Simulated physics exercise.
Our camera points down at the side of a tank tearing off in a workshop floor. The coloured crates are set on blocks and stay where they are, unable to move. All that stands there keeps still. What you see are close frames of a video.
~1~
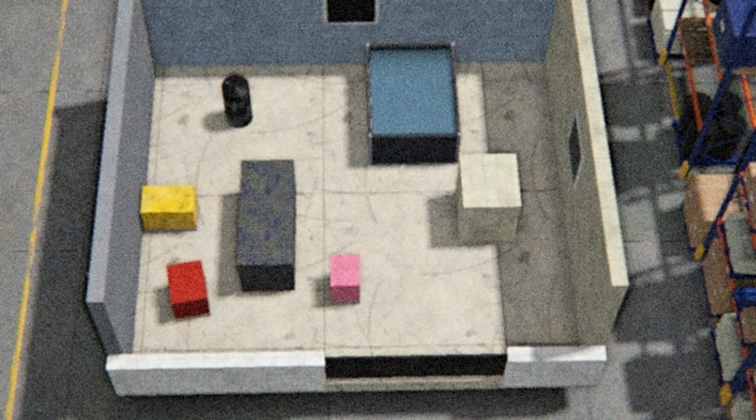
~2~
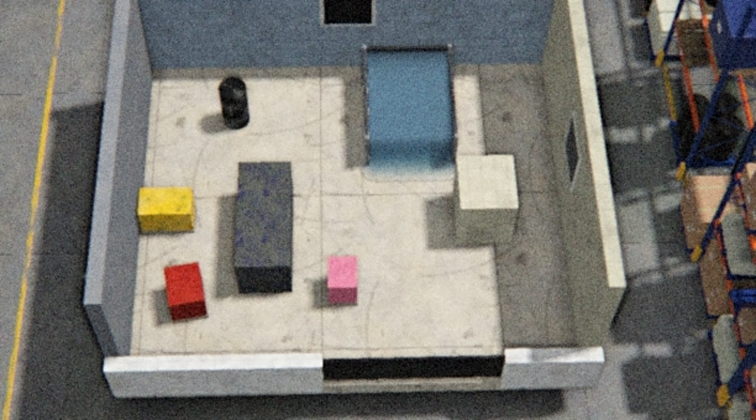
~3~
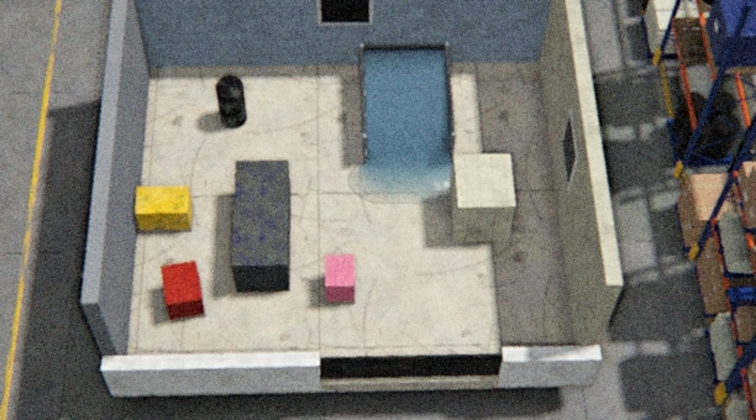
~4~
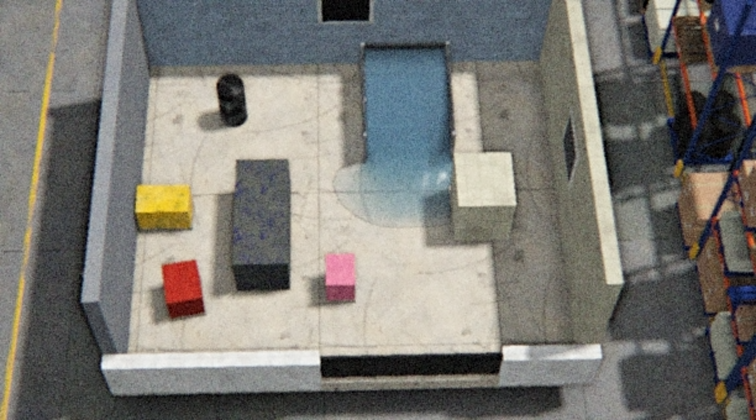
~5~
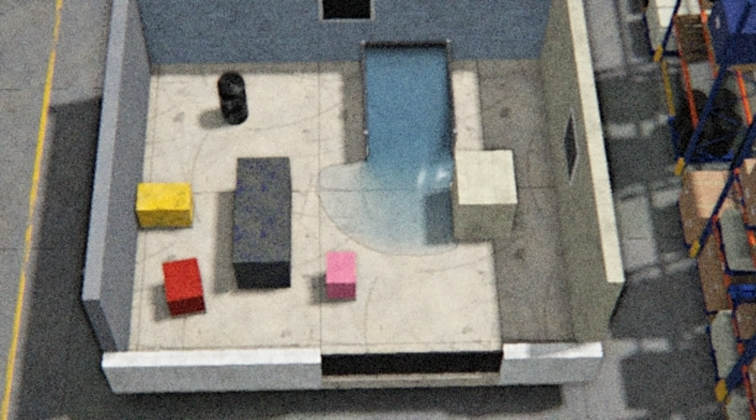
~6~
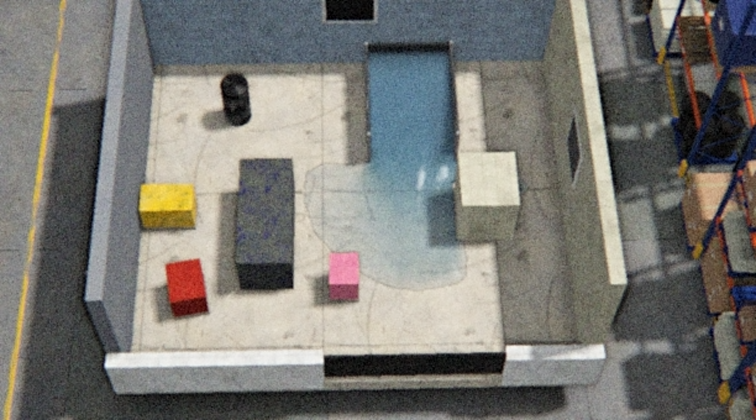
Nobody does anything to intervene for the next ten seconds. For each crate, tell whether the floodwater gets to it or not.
Crate by crate: Pink crate - reached; yellow crate - reached; red crate - reached.
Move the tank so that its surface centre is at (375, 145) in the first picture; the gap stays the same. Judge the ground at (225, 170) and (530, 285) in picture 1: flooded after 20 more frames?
Untouched, then submerged.
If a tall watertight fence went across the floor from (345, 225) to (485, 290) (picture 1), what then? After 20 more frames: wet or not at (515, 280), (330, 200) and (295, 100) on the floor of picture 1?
First inundated, then inundated, then inundated.
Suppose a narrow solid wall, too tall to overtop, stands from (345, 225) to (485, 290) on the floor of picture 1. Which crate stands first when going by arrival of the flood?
It's the pink crate.
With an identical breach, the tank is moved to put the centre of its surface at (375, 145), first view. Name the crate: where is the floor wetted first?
I'd go with the one in pink.
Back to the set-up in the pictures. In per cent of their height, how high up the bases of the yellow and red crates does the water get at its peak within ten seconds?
In order: 180% and 180%.
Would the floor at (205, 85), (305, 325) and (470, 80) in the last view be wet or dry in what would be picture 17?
Status per point, in sequence: Unwetted, then waterlogged, then unwetted.
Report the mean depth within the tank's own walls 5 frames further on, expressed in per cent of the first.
It works out to roughly 48 percent.
A moment on, water covers 30 % of the floor; the pink crate water round its plinth, the yellow crate not reached, the red crate not reached.
Next, water covers 45 % of the floor; the pink crate water round its plinth, the yellow crate not reached, the red crate not reached.
Then, water covers 60 % of the floor; the pink crate water round its plinth, the yellow crate not reached, the red crate water round its plinth.
Later, water covers 80 % of the floor; the pink crate water round its plinth, the yellow crate water round its plinth, the red crate water round its plinth.
In the end, water covers 100 % of the floor; the pink crate was topped, the yellow crate was topped, the red crate was topped.
